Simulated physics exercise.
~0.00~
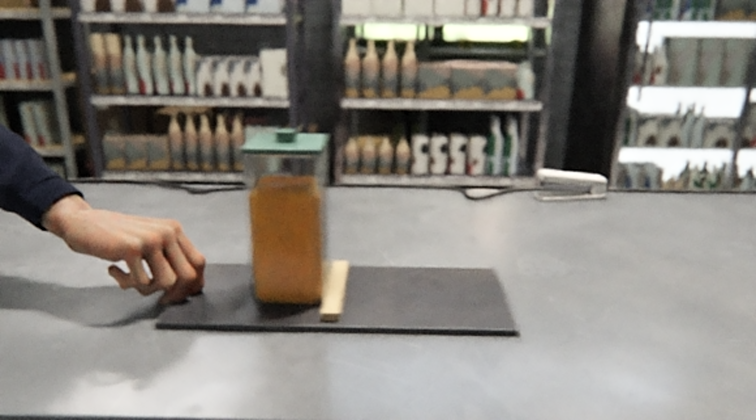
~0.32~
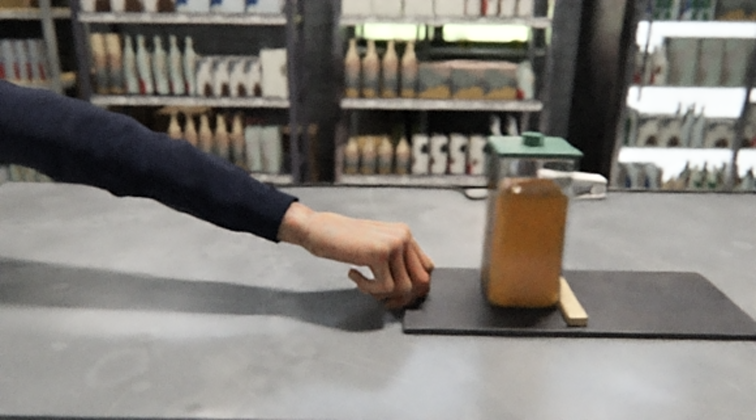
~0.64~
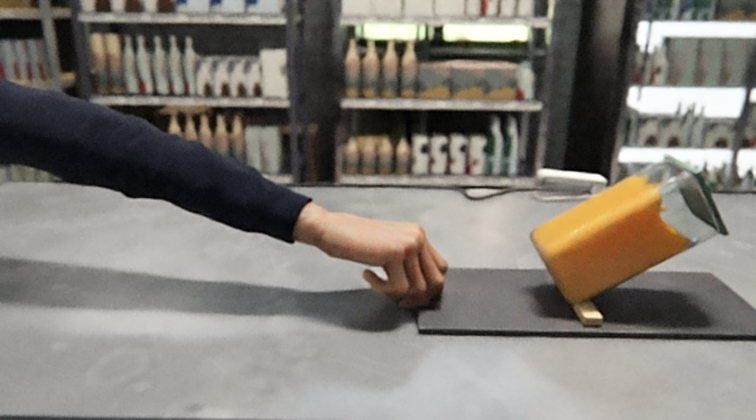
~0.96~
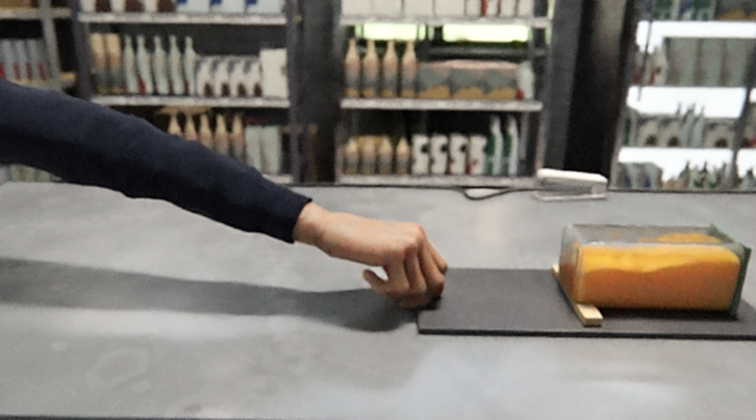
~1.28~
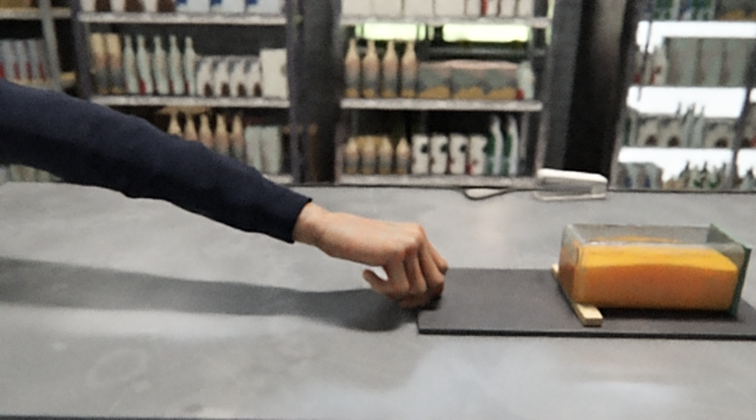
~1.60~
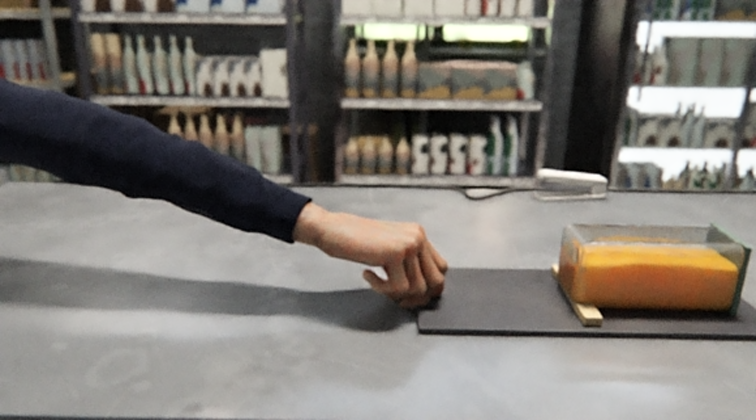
A hand in a dark sleeve reaches in from the left across a grey counter, seen from the front by a still camera, with shelves of bottles blurred behind. Beside it, a clear, square-sided container of orange liquid with a green cap stands upright on a flat black board, a pale wooden strip at its right foot. The hand and board move right, carrying the container along. As the board comes to a stop, the container tips rightward over the strip. It lands on its side and stays there, cap to the right, the liquid settling level inside.
